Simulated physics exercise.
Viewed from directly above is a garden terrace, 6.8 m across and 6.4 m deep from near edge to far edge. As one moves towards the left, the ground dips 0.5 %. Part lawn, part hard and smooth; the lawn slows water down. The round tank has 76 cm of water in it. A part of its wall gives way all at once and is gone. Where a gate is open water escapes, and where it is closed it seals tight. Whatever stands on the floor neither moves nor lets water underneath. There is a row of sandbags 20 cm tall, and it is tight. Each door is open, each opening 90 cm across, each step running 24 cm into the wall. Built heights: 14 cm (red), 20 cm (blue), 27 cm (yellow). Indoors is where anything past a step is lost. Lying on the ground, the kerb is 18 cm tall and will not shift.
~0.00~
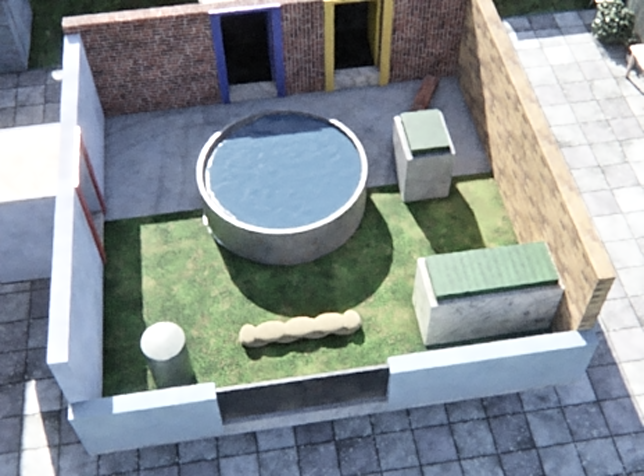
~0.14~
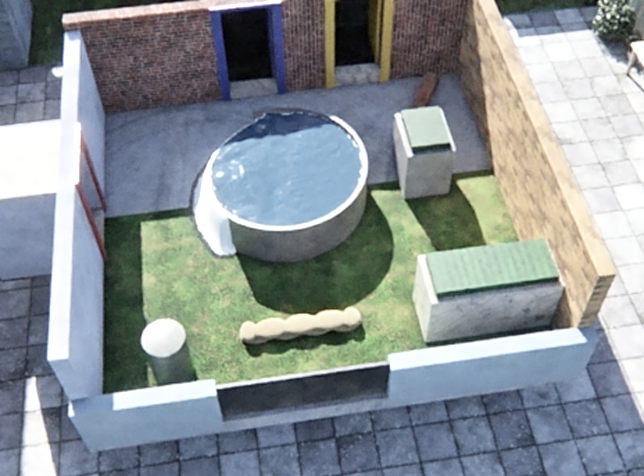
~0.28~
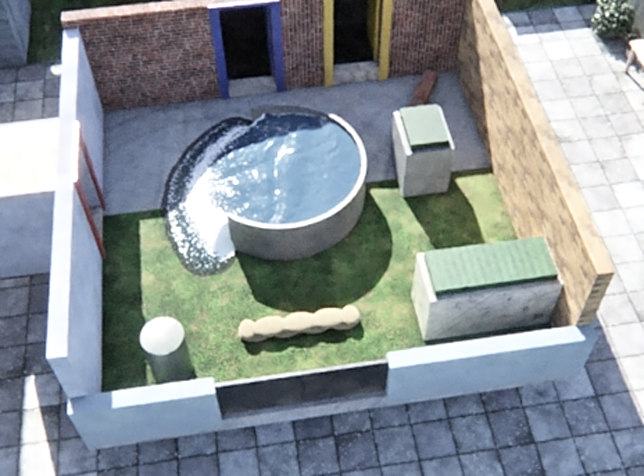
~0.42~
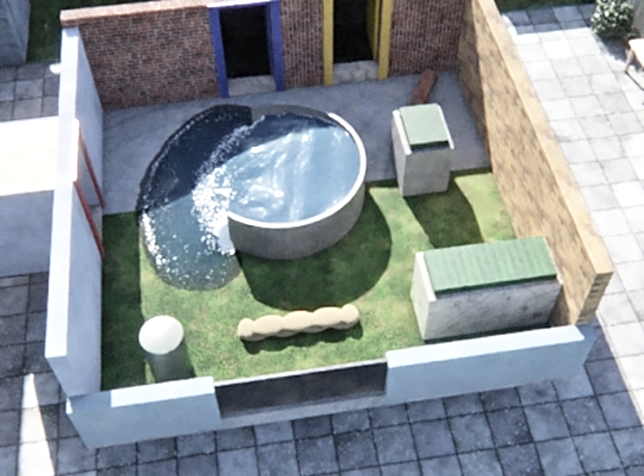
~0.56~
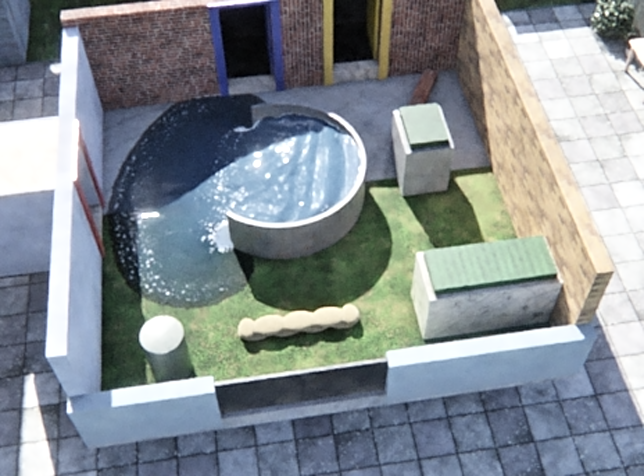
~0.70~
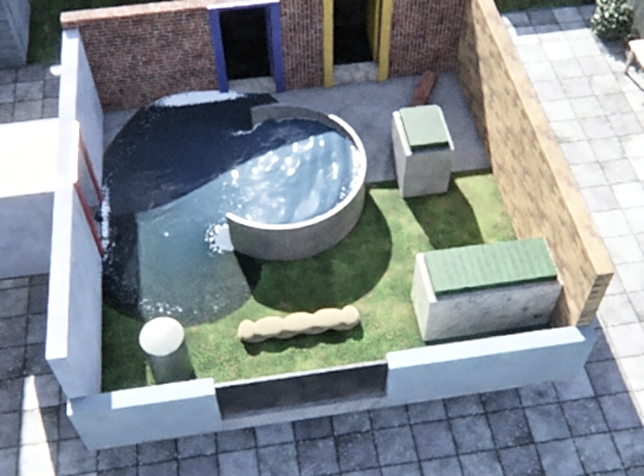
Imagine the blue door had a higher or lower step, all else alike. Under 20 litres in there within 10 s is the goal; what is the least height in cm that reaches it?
Close to 13.5 cm is just enough.
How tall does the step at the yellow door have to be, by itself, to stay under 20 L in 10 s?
About 12.0 cm at yellow.
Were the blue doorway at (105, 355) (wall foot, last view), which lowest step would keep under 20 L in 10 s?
Roughly 17 cm, give or take.
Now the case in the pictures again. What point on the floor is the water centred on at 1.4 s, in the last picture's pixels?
Roughly (221, 191).
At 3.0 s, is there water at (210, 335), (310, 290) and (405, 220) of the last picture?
Point by point, the first is awash, the second spared and the third spared.
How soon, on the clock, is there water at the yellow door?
Yellow 1.8 s.
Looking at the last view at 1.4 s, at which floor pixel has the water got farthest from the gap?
At about (102, 389).
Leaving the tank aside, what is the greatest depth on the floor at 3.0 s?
Close to 34 centimetres.
After 1.4 s water covers 35 % of the floor, deepest (63 cm) near (104, 129); 11 cm at the blue door, 0 litres in over its 20 cm step.
After 3.0 s water covers 50 % of the floor, deepest (34 cm) near (104, 122); 18 cm at the blue door, 0 litres in over its 20 cm step.
After 10.0 s water covers 95 % of the floor, deepest (16 cm) near (471, 368); 11 cm at the blue door, 1 litre in over its 20 cm step.
At the blue door as built, the water arrived by 0.7 s and peaked near 20 cm at 3.2 s.
With a step of 10.5 cm, 45 litres would have come in within the 10 s; with 14.5 cm, 13 litres. So under 20 litres takes about 13.5 cm.
